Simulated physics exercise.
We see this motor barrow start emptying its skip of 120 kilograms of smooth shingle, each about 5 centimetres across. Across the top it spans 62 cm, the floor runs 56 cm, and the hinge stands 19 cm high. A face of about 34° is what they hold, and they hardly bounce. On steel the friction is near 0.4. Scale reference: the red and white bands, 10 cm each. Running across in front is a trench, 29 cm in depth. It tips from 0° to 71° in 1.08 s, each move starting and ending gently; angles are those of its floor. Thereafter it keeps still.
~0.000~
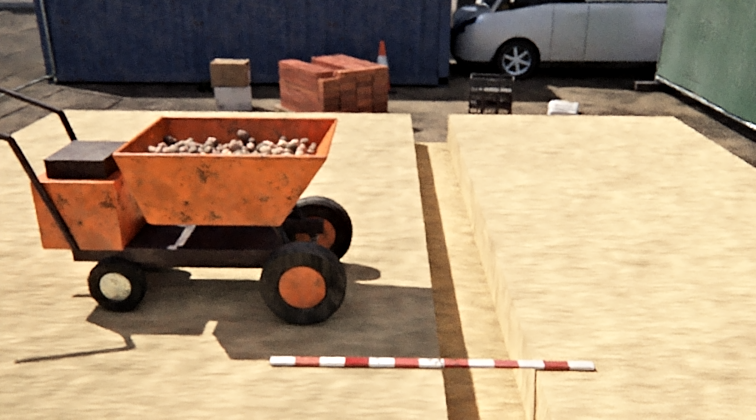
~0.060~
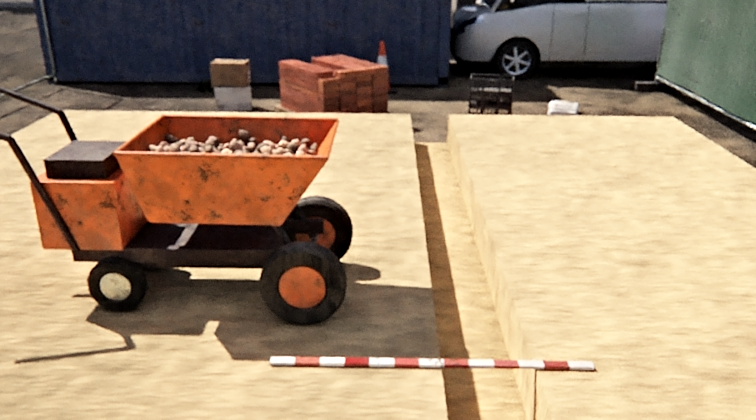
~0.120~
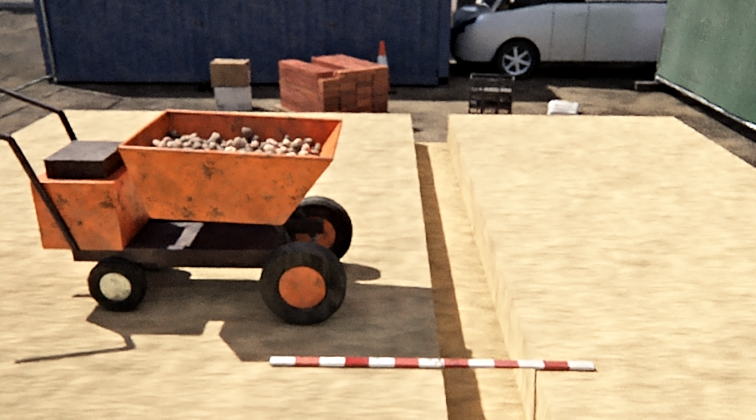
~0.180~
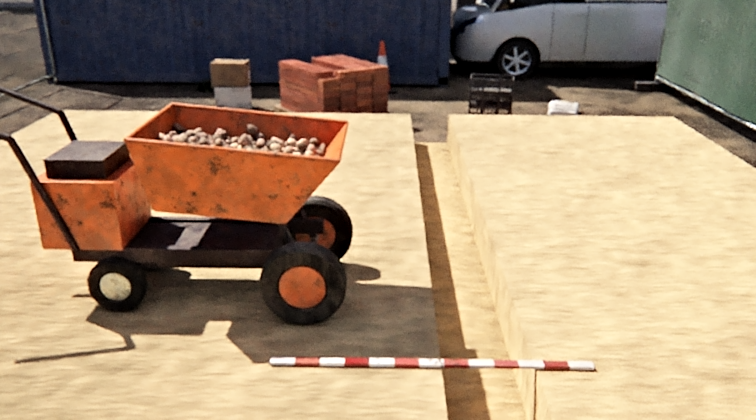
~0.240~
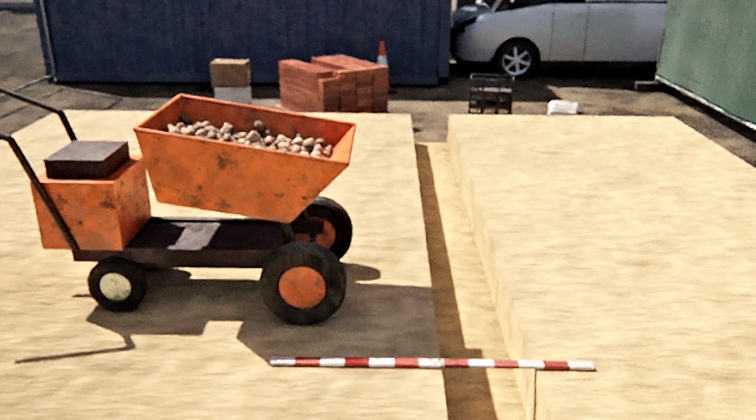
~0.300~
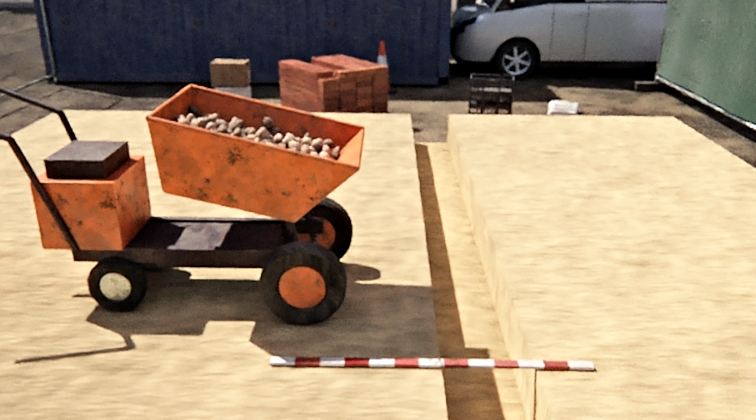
An orange dumper loaded with stones stood on sandy ground beside a narrow trench, and its skip slowly tilted forward to the right, the back end rising while the wheels stayed still.
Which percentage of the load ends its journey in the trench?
Roughly 84 per cent.
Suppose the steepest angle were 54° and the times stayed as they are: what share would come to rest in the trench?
Some 45% would finish there.
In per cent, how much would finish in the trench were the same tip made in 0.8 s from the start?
Trench share: Approx. 75%.
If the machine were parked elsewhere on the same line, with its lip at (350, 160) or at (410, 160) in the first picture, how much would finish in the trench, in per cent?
It'd be around 60 per cent and after that around 15 per cent.
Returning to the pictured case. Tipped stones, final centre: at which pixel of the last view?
Somewhere near pixel (480, 327).
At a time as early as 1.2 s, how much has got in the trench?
Roughly 35 percent of the load.
After 0.8 s the floor is at 60°; 100 % in the skip; the foremost stones are at (427, 219).
After 1.2 s the floor is at 71°; 63 % in the skip, 34 % in the trench, 3 % past the trench; the foremost stones are at (525, 287).
After 1.5 s the floor is at 71°; 28 % in the skip, 56 % in the trench, 16 % past the trench; the foremost stones are at (645, 293).
After 3.5 s the floor is at 71°; 0 % in the skip, 84 % in the trench, 16 % past the trench; the foremost stones are at (752, 300).
